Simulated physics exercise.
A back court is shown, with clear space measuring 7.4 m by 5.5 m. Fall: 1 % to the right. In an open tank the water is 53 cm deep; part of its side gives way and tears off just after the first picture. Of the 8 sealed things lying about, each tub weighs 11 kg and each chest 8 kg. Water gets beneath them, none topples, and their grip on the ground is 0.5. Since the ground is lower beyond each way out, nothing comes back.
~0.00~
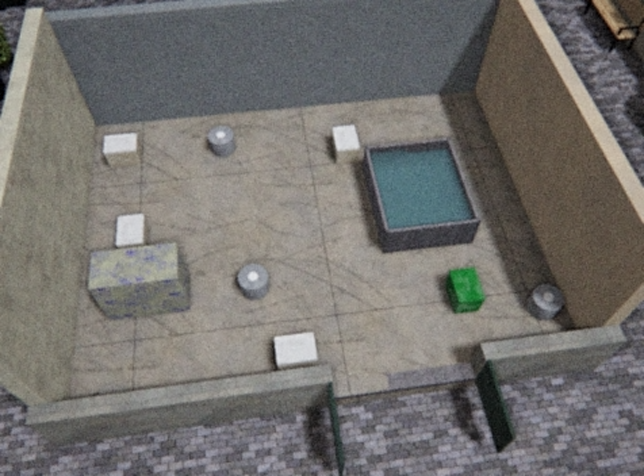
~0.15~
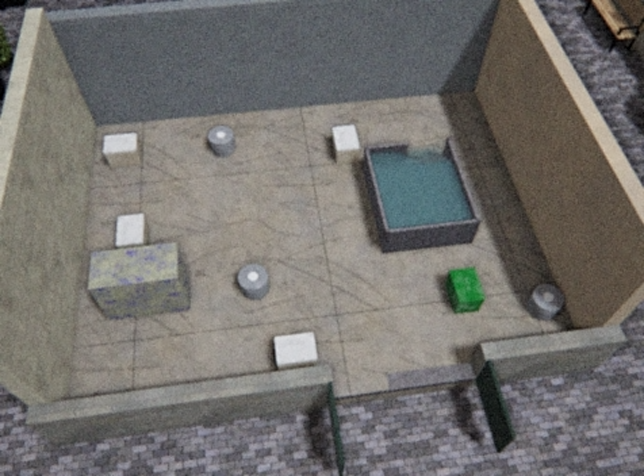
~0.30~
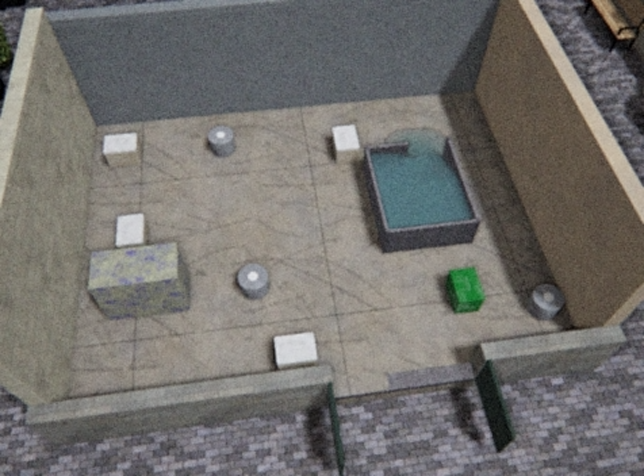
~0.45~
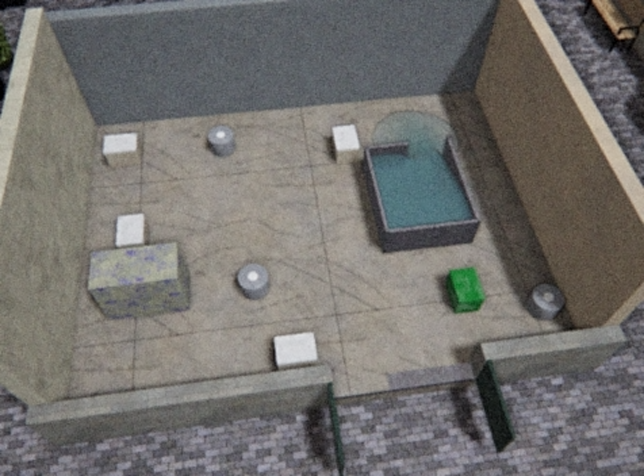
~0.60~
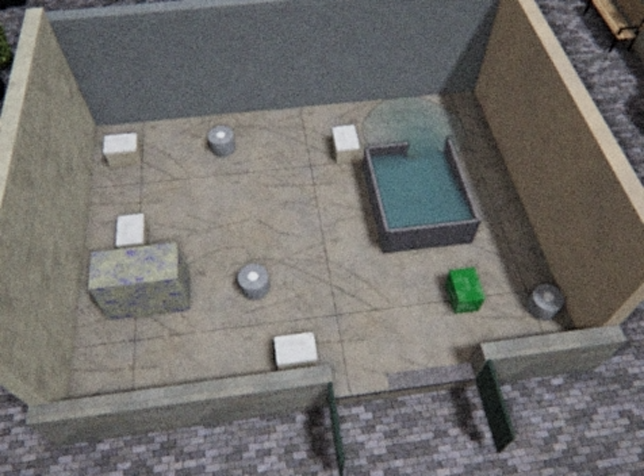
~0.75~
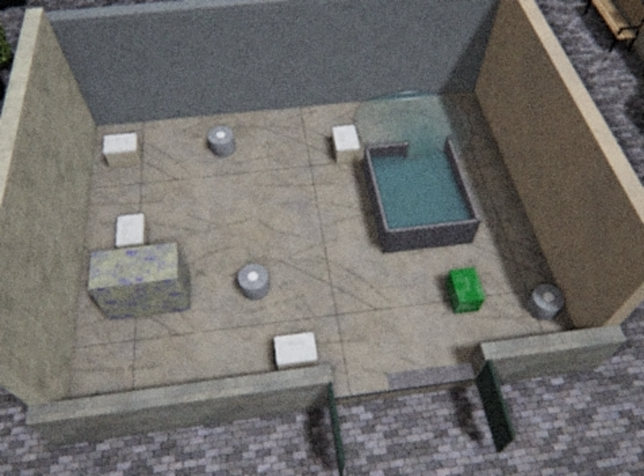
An open tank loses part of its back side, and water spreads behind it.
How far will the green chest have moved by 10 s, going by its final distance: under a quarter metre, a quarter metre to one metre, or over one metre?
It shifts a bit.
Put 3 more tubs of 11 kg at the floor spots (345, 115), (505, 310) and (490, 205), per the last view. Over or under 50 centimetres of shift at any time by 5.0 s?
One by one: Beyond the mark, below the mark, beyond the mark.
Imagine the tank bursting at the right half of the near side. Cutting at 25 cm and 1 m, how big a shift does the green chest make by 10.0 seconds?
In that scenario the green chest would have been washed far off.
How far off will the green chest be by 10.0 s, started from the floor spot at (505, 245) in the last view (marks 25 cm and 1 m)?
It goes a long way.
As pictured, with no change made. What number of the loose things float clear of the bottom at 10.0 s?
Total: 0.
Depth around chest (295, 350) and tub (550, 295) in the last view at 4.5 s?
Roughly 0 and 5 cm.
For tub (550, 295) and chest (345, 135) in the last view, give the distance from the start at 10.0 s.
Lab note - net shifts in order: 120 cm; 0 cm.
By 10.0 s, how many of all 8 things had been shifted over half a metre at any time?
2.
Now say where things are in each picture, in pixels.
In the first picture, the green chest at (467, 284) rests on the ground; 2.4 m2 under water; 0 of 8 have shifted.
In the second picture, the green chest at (467, 284), on the bottom; water covers 2.8 m2; 0 of 8 have shifted.
In the third picture, the green chest at (467, 284), on the bottom; 3.4 m2 under water; 0 of 8 have shifted.
In the fourth picture, the green chest at (467, 284) rests on the ground; water covers 4.1 m2; 0 of 8 have shifted.
In the fifth picture, the green chest at (467, 284) rests on the ground; 5.0 m2 under water; 0 of 8 have shifted.
In the sixth picture, the green chest at (467, 284) rests on the ground; water covers 5.6 m2; 0 of 8 have shifted.
After 2.0 s the green chest is near (467, 284), 0.0 m from its start, aground; 0 of 8 are out; 0 afloat.
After 4.5 s the green chest is near (467, 284), 0.0 m from its start, aground; 0 of 8 are out; 0 afloat.
After 7.0 s the green chest is near (467, 284), 0.0 m from its start, aground; 0 of 8 are out; 1 afloat.
After 10.0 s the green chest is near (436, 276), 0.5 m from its start, aground; 0 of 8 are out; 0 afloat.
